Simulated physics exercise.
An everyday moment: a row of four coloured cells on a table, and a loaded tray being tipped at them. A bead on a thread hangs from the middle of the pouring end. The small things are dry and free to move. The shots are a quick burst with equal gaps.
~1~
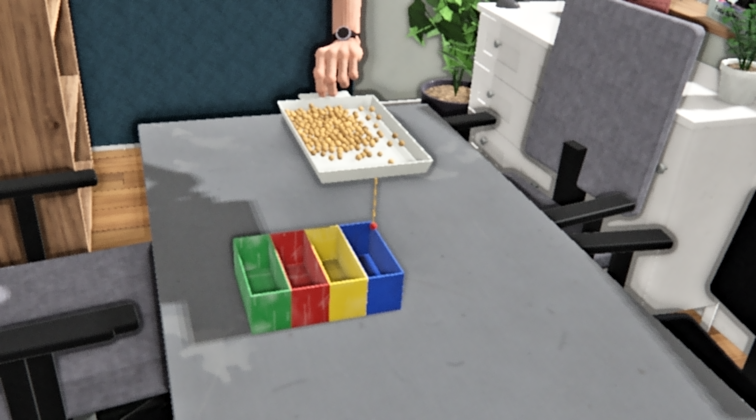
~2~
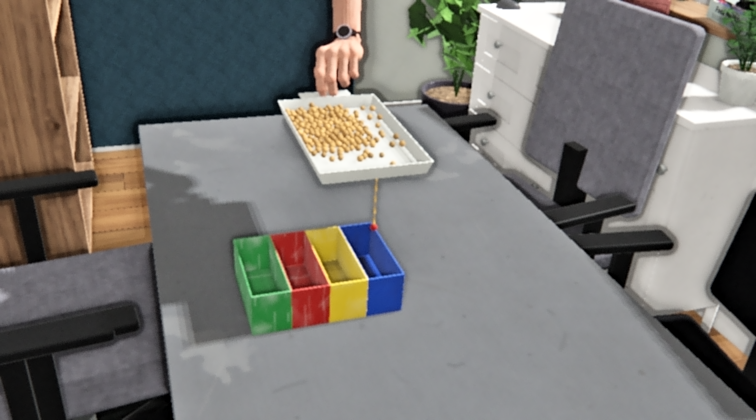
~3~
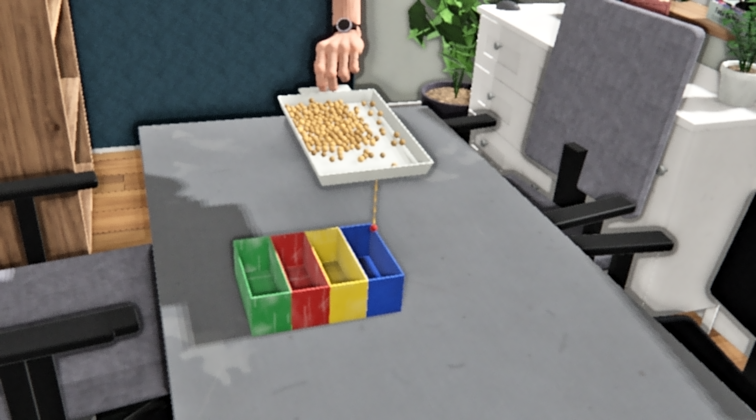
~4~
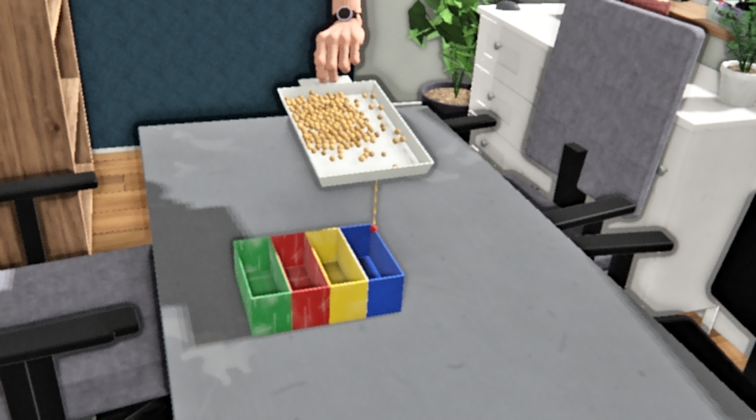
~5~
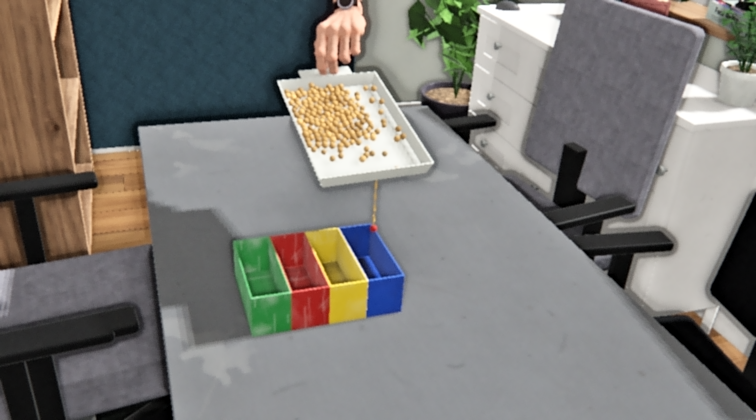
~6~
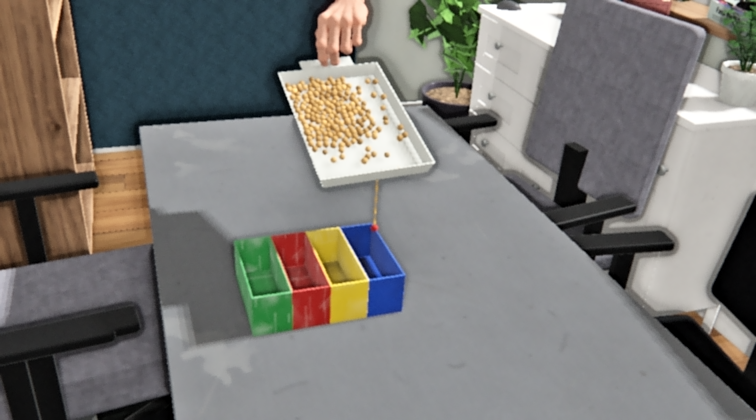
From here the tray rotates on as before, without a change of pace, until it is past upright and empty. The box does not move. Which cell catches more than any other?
The yellow cell gets the most.
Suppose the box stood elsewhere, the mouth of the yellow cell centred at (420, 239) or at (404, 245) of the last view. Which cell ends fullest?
One: That green cell. Two: Green.
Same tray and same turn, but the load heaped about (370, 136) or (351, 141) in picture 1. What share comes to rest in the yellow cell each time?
Roughly 50 per cent, and 50 per cent.
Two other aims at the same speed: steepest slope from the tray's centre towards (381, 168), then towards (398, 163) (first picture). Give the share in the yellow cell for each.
In turn 10 and 0 in a hundred.
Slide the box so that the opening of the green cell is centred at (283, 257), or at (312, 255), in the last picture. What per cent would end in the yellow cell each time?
First some 30, then 20 per cent.
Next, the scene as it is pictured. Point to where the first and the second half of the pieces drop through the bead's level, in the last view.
First near (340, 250), later near (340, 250).
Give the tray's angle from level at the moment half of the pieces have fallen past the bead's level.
Roughly 85°.
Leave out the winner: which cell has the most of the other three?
Second comes the cell in blue.
Just after the last frame, tray tipped steeply; the larger part on the tray; about a tenth in the yellow cell; just a few in the blue cell; just a few in the red cell; about a tenth falling or outside the box.
A moment on, tray tipped right over; about a tenth on the tray; roughly half in the yellow cell; roughly a quarter in the blue cell; about a tenth in the red cell; just a few in the green cell; about a tenth falling or outside the box.
Further on, tray tipped past a quarter turn; roughly half in the yellow cell; roughly a quarter in the blue cell; about a tenth in the red cell; just a few in the green cell; about a tenth falling or outside the box.
When it is over, tray tipped past a quarter turn; roughly half in the yellow cell; roughly a quarter in the blue cell; about a tenth in the red cell; just a few in the green cell; about a tenth outside the box.
